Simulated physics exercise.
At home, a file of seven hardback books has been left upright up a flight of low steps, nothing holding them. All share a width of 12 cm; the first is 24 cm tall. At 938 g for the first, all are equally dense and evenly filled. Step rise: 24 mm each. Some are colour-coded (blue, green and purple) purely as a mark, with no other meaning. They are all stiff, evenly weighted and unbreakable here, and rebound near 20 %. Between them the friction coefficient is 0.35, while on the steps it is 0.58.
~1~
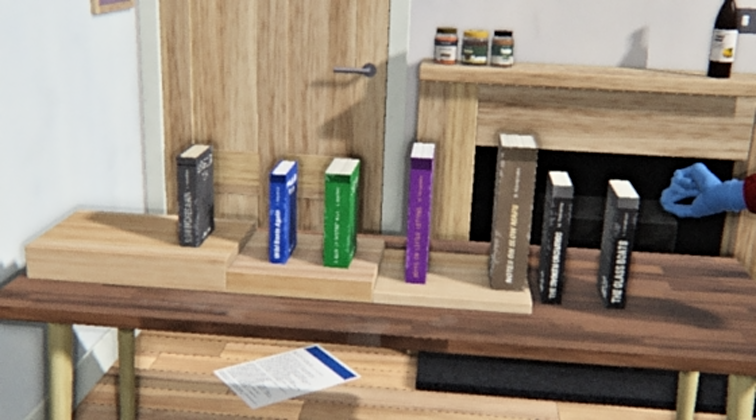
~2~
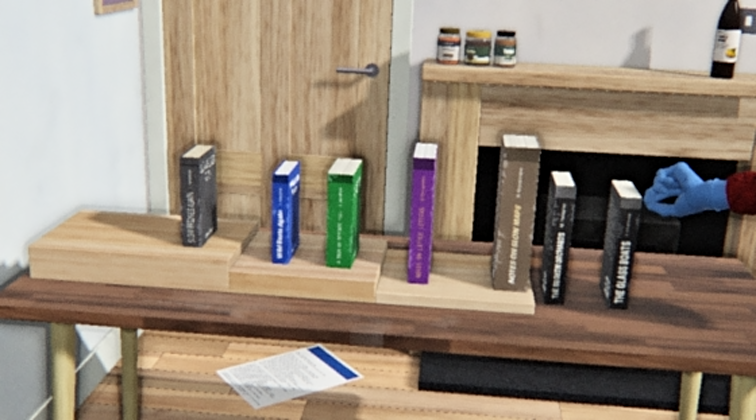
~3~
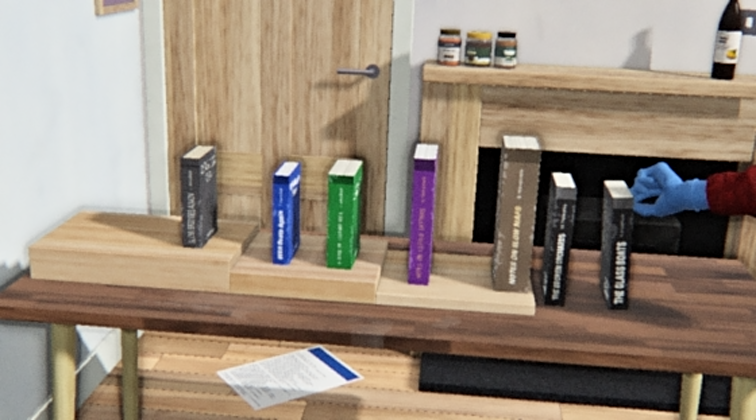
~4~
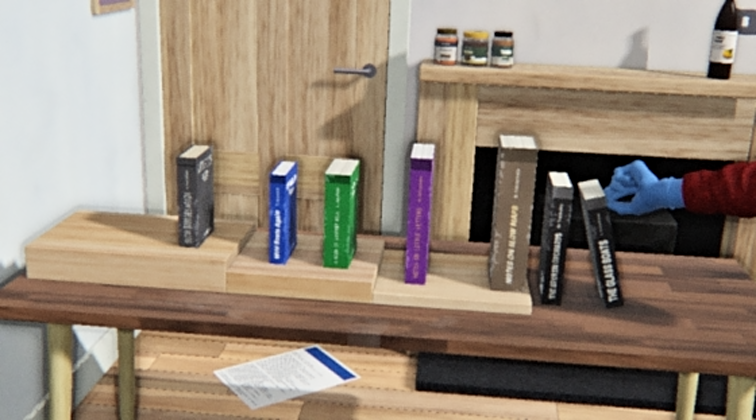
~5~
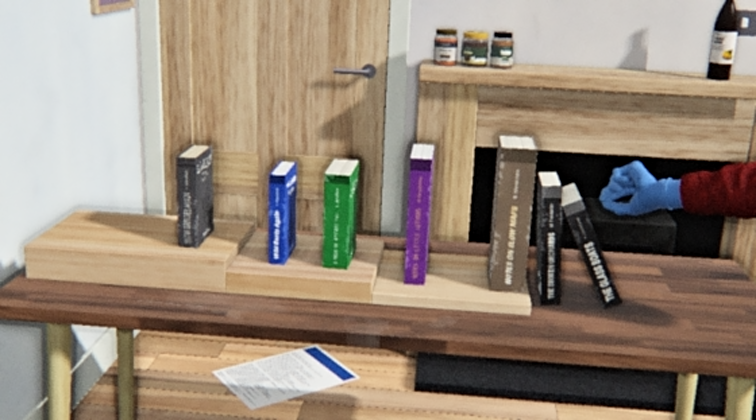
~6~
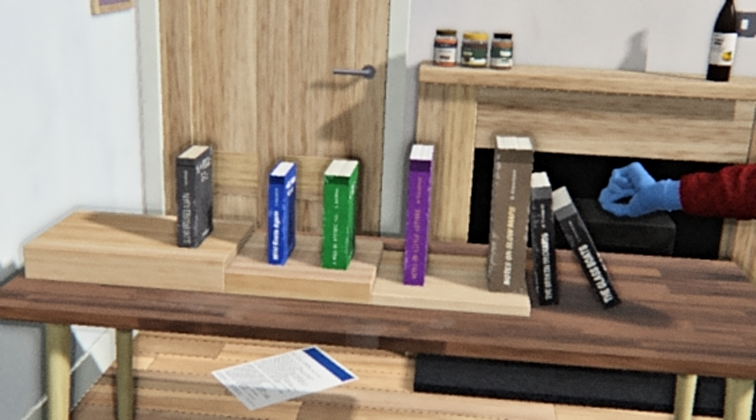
On a wooden table, a blue-gloved hand pushes the rightmost black book leftward against its neighbour.
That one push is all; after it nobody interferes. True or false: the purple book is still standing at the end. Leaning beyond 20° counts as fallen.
True.
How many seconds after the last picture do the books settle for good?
At roughly 0.5 s.
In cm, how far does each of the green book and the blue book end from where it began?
Moved: Green 0, blue 0.
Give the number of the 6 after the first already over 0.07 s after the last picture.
I make it 0 by that time.
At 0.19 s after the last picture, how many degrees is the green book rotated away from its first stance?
Roughly 0°.
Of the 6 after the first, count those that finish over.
It comes to 0.
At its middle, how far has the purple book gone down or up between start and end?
Height change: About 0 cm lower.
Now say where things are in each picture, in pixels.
In the first frame (we follow the side turned to the camera), finger (672, 200) 6 cm from the first book; purple book (418, 222); green book (337, 222); blue book (278, 220); no other piece has moved.
Finger (655, 199) 26 mm from the first book; purple book (421, 222), in the second frame.
Finger (636, 199) pushing; purple book (421, 223); no other piece has moved, in the third frame.
Finger (613, 197) pushing; purple book (418, 223); no other piece has moved, in the fourth frame.
Finger (611, 198) stopped; purple book (418, 223); steepest lean 5°, the book at (551, 247); one has shifted, in the fifth frame.
Finger (610, 199) stopped; purple book (417, 224); green book (335, 223); blue book (276, 221); steepest lean 9°, the book at (546, 248); one has shifted, in the sixth frame.
Then, 0.07 s on from the sixth picture, none of the 6 other books over, 1 disturbed; purple book unmoved.
Finally, none of the 6 other books over, 1 disturbed; purple book unmoved; green book unmoved; blue book unmoved. Six left standing. Seen by the last camera, middles, purple book near (419, 215), green book near (340, 215).
